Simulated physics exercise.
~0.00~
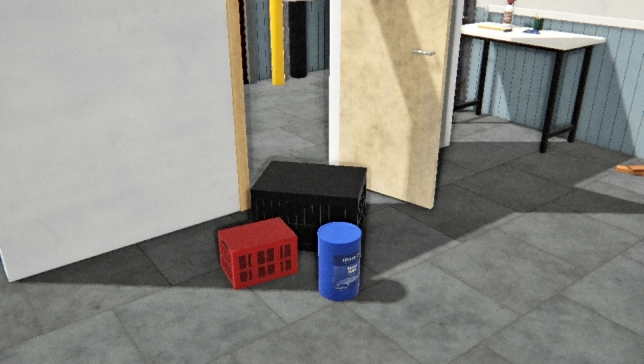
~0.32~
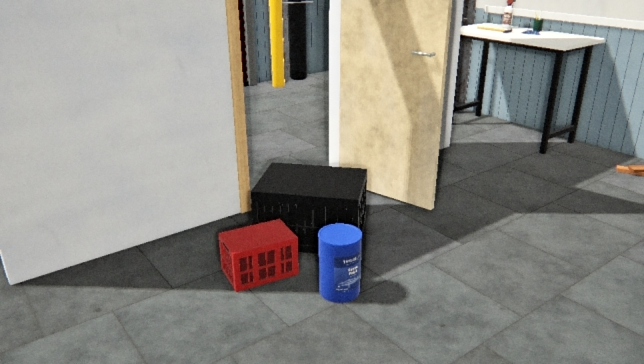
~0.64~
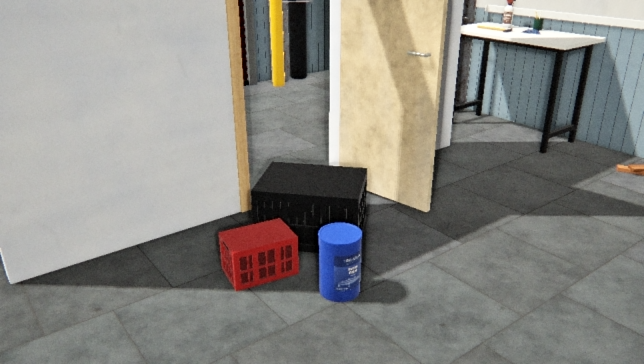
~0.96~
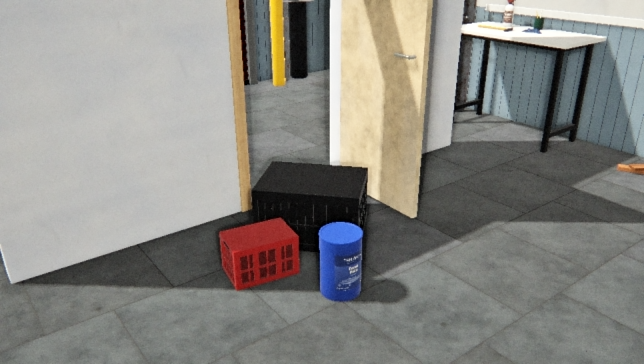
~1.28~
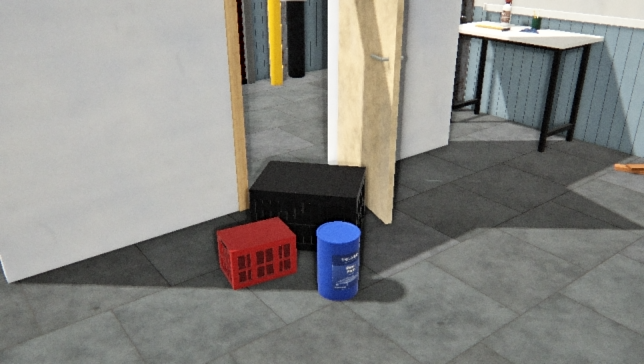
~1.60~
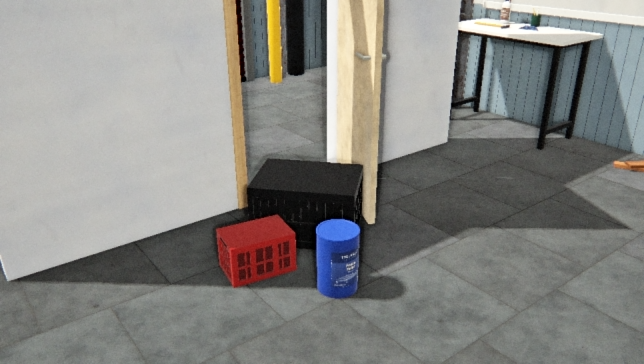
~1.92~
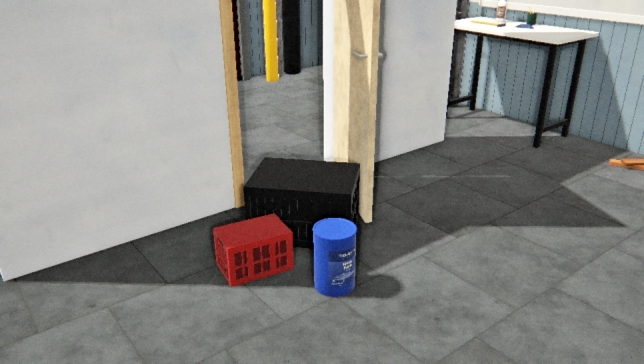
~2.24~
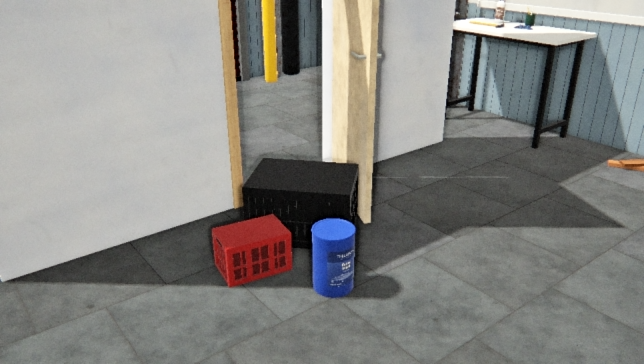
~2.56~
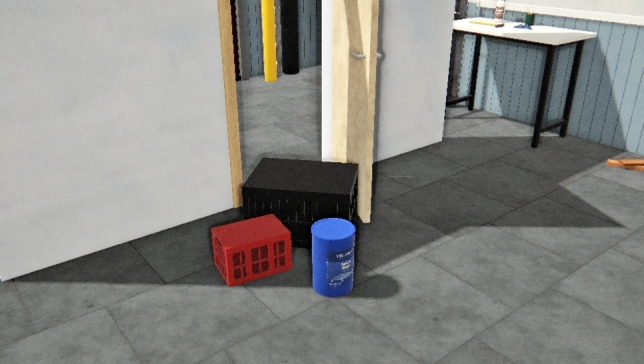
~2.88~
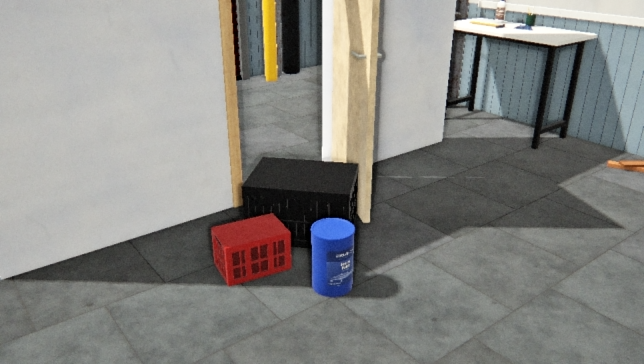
A pale wooden door standing open swung partway toward the doorway, then stopped by a black chest and stayed ajar, while the chest, a red crate and a blue pail in front of it all remained where they were on the gray tiled floor.
